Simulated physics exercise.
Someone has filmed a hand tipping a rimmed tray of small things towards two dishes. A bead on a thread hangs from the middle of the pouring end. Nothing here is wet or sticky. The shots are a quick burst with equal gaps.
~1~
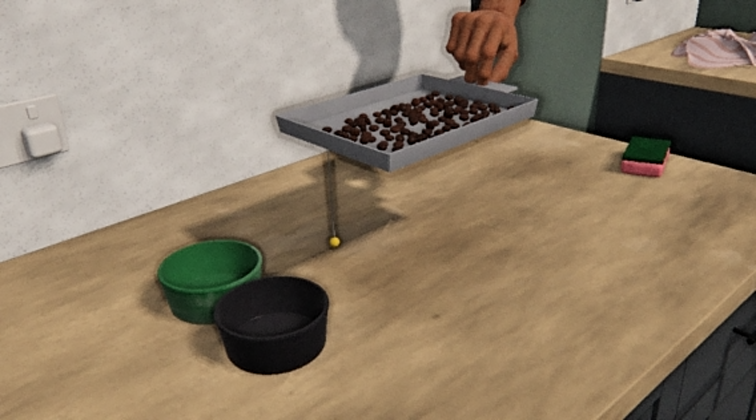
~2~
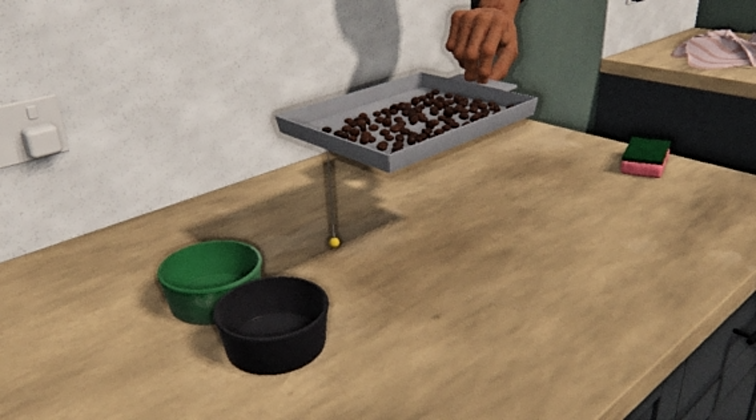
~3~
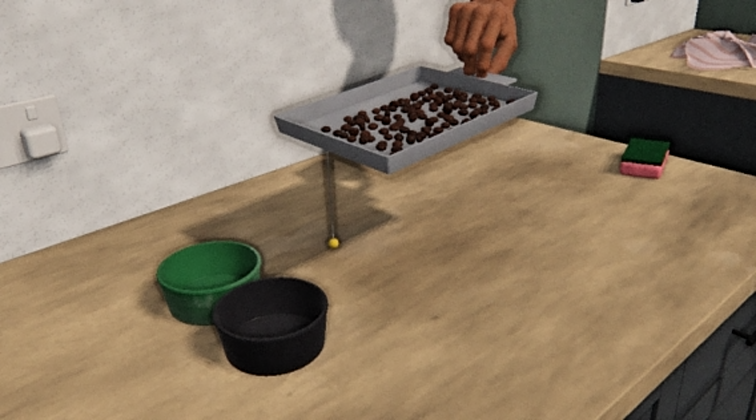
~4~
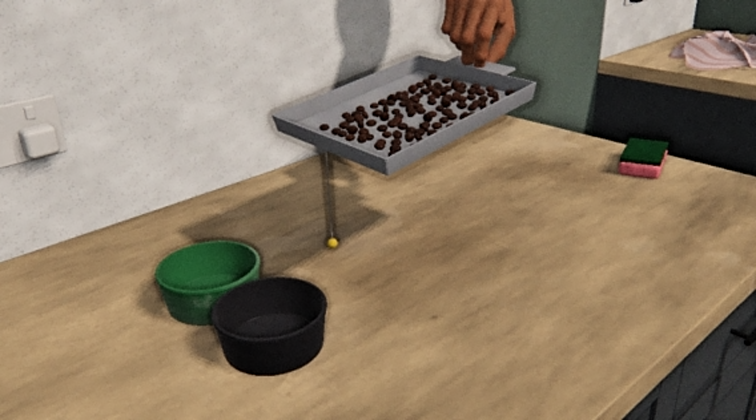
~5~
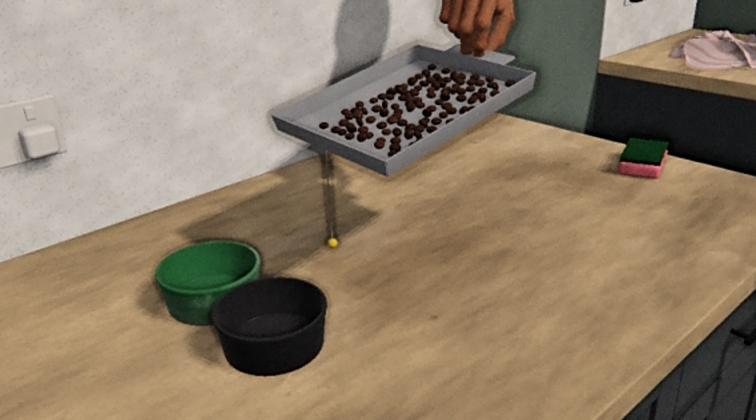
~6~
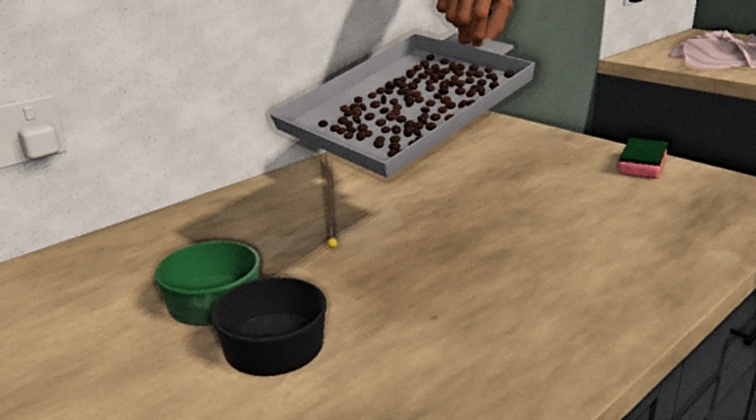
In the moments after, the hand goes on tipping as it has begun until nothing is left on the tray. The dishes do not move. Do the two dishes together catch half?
In the dishes lies only the smaller part of it.
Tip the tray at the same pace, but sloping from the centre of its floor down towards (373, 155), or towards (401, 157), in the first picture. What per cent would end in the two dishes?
The first gives 0 %, the second 0 %.
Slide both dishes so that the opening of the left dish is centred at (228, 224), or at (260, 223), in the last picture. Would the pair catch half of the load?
One: The smaller part. Two: Not half.
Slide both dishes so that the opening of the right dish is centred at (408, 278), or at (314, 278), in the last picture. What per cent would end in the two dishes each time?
The first gives 20 %, the second 60 %.
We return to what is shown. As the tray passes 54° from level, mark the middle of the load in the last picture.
Around (362, 126).
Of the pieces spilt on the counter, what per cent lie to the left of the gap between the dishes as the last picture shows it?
Roughly 0 in a hundred.
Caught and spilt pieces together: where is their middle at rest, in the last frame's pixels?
Close to (343, 326).
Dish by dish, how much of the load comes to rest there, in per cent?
Left dish near 0 in a hundred; right dish near 10.
Shortly afterwards, tray tipped steeply; the whole lot on the tray.
Next, tray tipped right over; the bulk on the tray; only a few in the right dish; a little outside both; a little in the air.
Some moments later, tray tipped past a quarter turn; a little in the right dish; all but a few outside both.
In the end, tray tipped past a quarter turn; a little in the right dish; none at all in the left dish; all but a few outside both.
